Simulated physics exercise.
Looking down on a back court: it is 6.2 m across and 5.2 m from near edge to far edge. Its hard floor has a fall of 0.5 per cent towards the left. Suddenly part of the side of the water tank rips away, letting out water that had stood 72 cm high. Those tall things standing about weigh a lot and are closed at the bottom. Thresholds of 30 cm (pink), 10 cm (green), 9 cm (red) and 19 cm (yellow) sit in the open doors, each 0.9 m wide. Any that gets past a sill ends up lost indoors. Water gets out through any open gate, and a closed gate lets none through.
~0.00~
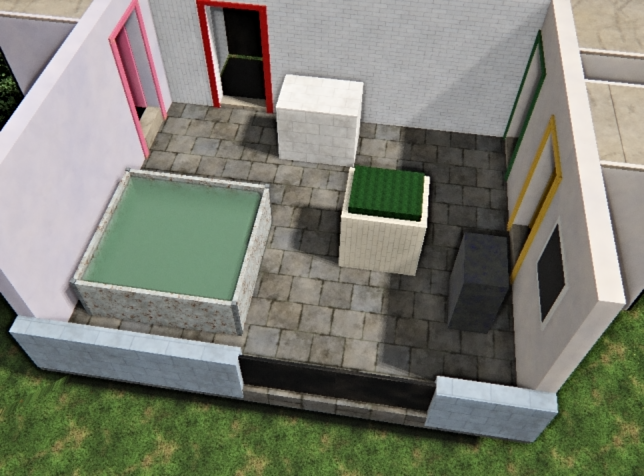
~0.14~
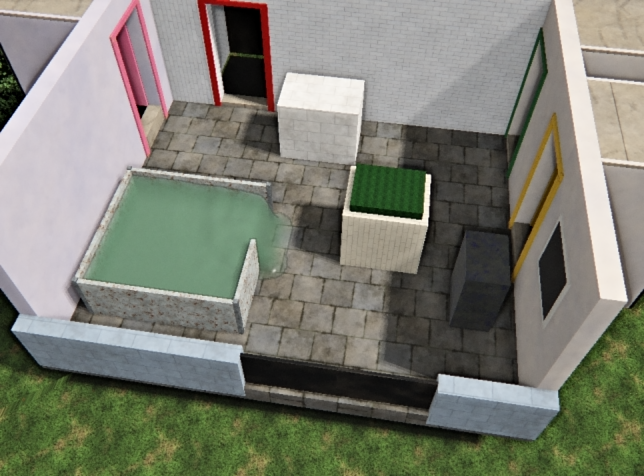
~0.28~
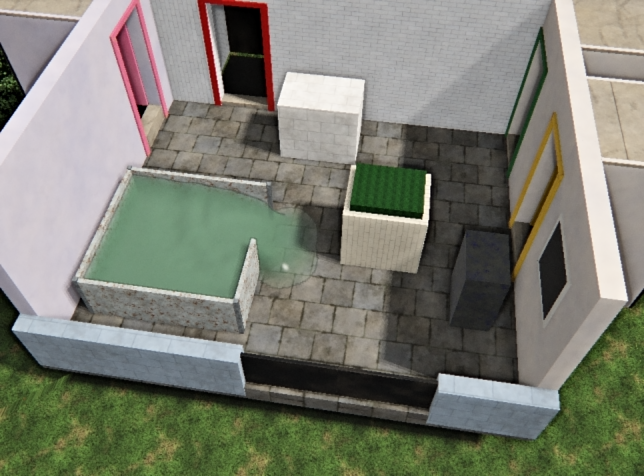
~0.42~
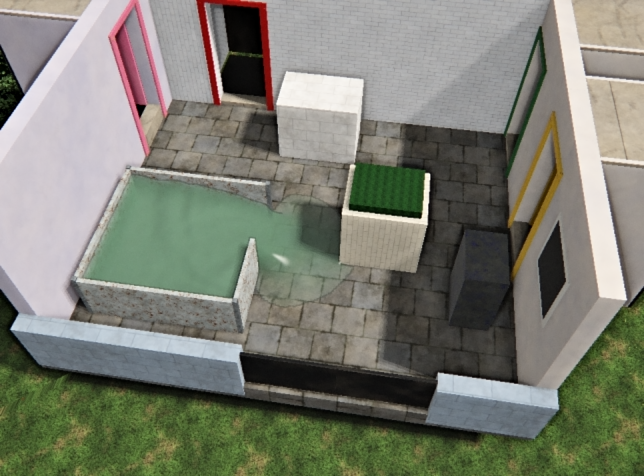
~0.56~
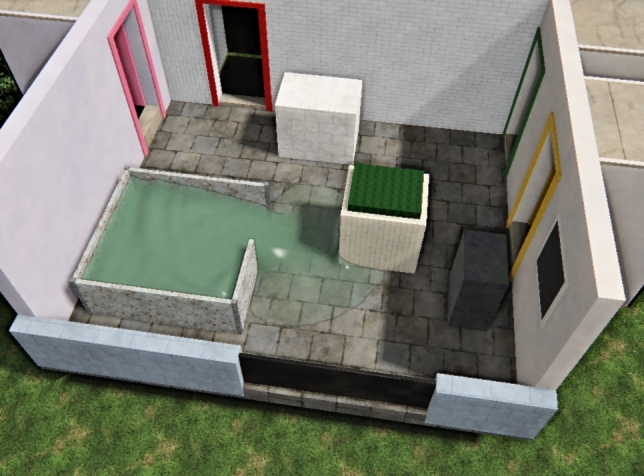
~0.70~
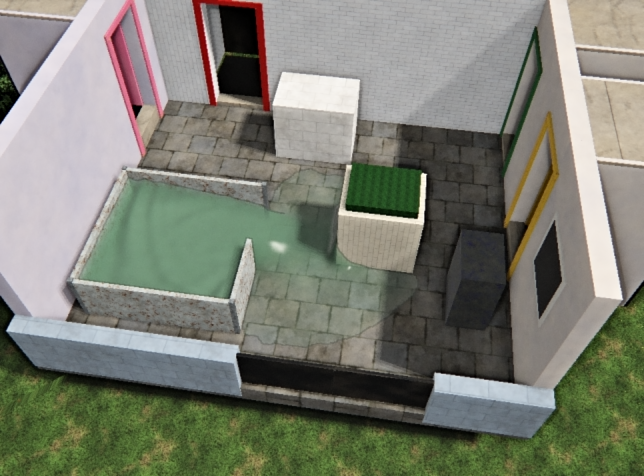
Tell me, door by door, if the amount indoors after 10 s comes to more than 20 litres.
Door by door: The pink door lets in no more than 20 litres; the green door lets in more than 20 litres; the red door lets in no more than 20 litres; the yellow door lets in no more than 20 litres.
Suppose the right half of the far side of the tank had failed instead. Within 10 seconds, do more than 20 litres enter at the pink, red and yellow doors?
Log - pink: Threshold not reached, red: Threshold topped, yellow: Threshold not reached.
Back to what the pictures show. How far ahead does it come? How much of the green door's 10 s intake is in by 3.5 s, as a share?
I'd put it at about 45 per cent by that point.
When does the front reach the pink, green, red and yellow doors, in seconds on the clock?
Times: Pink 3.0 seconds, green 2.2 seconds, red 3.8 seconds, yellow 3.0 seconds.
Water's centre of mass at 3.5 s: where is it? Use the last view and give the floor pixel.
I'd put it close to (288, 251).
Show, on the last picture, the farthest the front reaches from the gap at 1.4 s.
I'd put it near pixel (495, 368) of the last picture.
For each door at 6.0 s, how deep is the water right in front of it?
Depths in cm: Pink 9, green 14, red 3, yellow 6.
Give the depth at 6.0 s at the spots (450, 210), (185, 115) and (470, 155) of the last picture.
Reading - approx. 13 / 9 / 9 cm.
After 1.4 s water covers 35 % of the floor and is deepest (50 cm) near (326, 249); pink door not reached, green door not reached, red door not reached, yellow door not reached.
After 2.2 s water covers 55 % of the floor and is deepest (42 cm) near (328, 240); pink door not reached, green door not reached, red door not reached, yellow door not reached.
After 3.5 s water covers 80 % of the floor and is deepest (29 cm) near (326, 249); pink door 7 cm at the sill, 0 L in, green door 21 cm at the sill, 85 L in, red door not reached, yellow door 10 cm at the sill, 0 L in.
After 6.0 s water covers 95 % of the floor and is deepest (20 cm) near (343, 215); pink door 9 cm at the sill, 0 L in, green door 14 cm at the sill, 170 L in, red door 3 cm at the sill, 0 L in, yellow door 6 cm at the sill, 0 L in.
After 10.0 s water covers 95 % of the floor and is deepest (20 cm) near (71, 311); pink door 14 cm at the sill, 0 L in, green door 11 cm at the sill, 182 L in, red door 9 cm at the sill, 6 L in, yellow door 10 cm at the sill, 0 L in.
